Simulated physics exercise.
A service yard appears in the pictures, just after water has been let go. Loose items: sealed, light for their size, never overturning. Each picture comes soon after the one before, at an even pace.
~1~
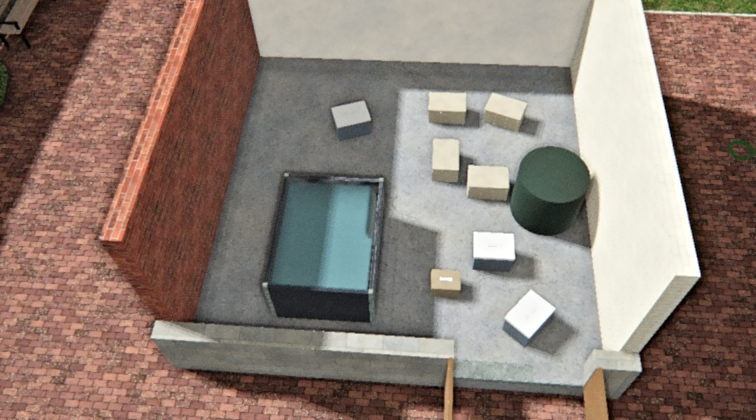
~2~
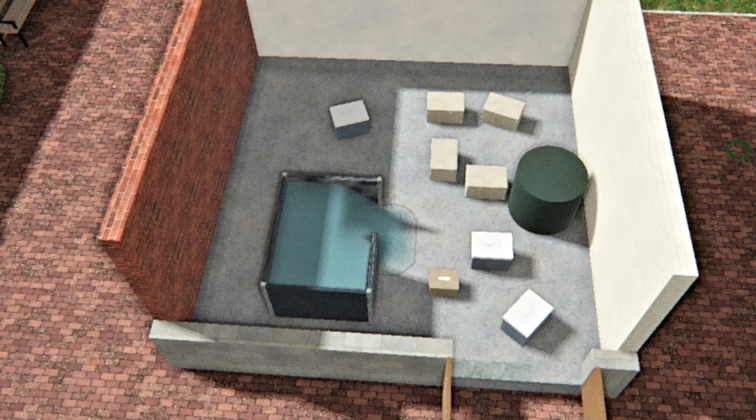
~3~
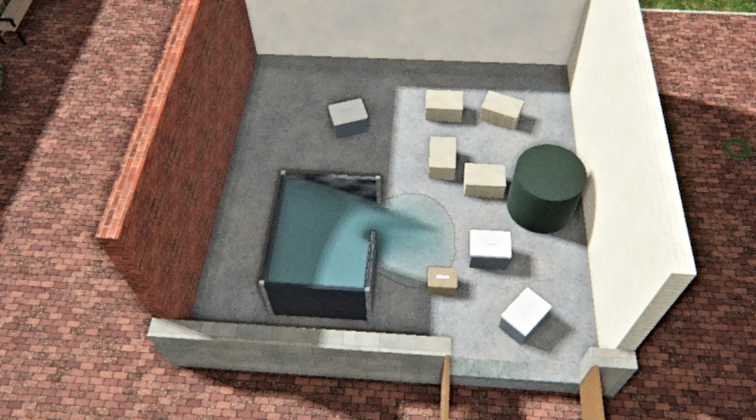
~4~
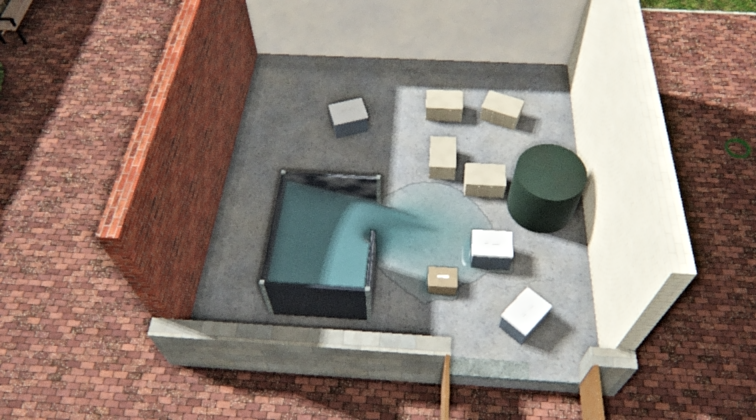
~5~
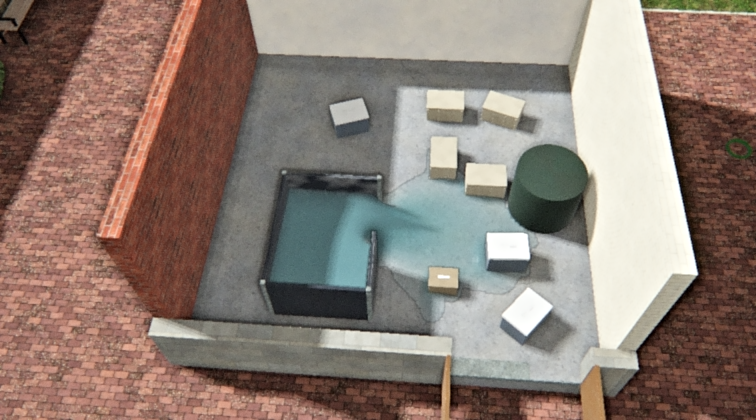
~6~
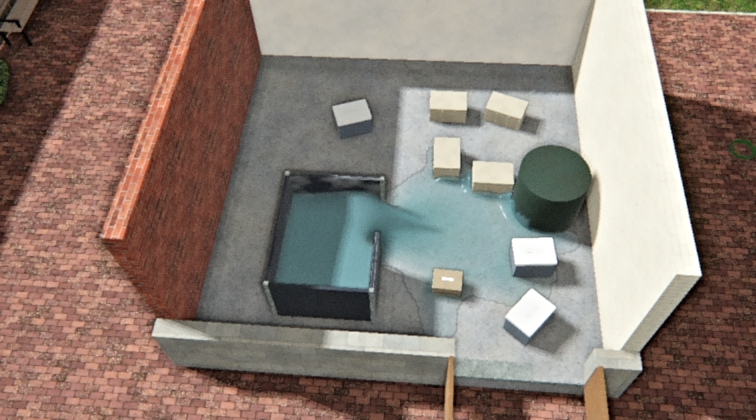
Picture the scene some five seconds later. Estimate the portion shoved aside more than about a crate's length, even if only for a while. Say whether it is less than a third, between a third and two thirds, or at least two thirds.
It is at least two thirds.
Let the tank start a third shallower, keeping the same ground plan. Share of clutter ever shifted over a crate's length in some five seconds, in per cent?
Roughly 60 %.
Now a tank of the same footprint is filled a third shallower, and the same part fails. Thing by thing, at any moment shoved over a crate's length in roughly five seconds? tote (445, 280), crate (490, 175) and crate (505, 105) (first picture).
Item by item: Missed the mark, then cleared the mark, then cleared the mark.
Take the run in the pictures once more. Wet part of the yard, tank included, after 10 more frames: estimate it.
That works out to about 55 in a hundred.
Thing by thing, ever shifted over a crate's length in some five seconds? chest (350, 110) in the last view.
Note - travel: Within that distance.
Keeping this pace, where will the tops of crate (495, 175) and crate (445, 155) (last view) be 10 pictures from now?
(552, 68) and (492, 90), roughly.
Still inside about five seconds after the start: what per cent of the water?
About 82 percent.
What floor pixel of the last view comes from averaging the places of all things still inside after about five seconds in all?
Mean position: Approx. (383, 131) px.
A moment on, 2 of 8 are well off their spots; 1 afloat.
Next, 5 of 8 are well off their spots; 2 afloat.
Later, 5 of 8 are well off their spots; 4 afloat.
In the end, 6 of 8 are well off their spots, and 6 have been at some point; 3 afloat.
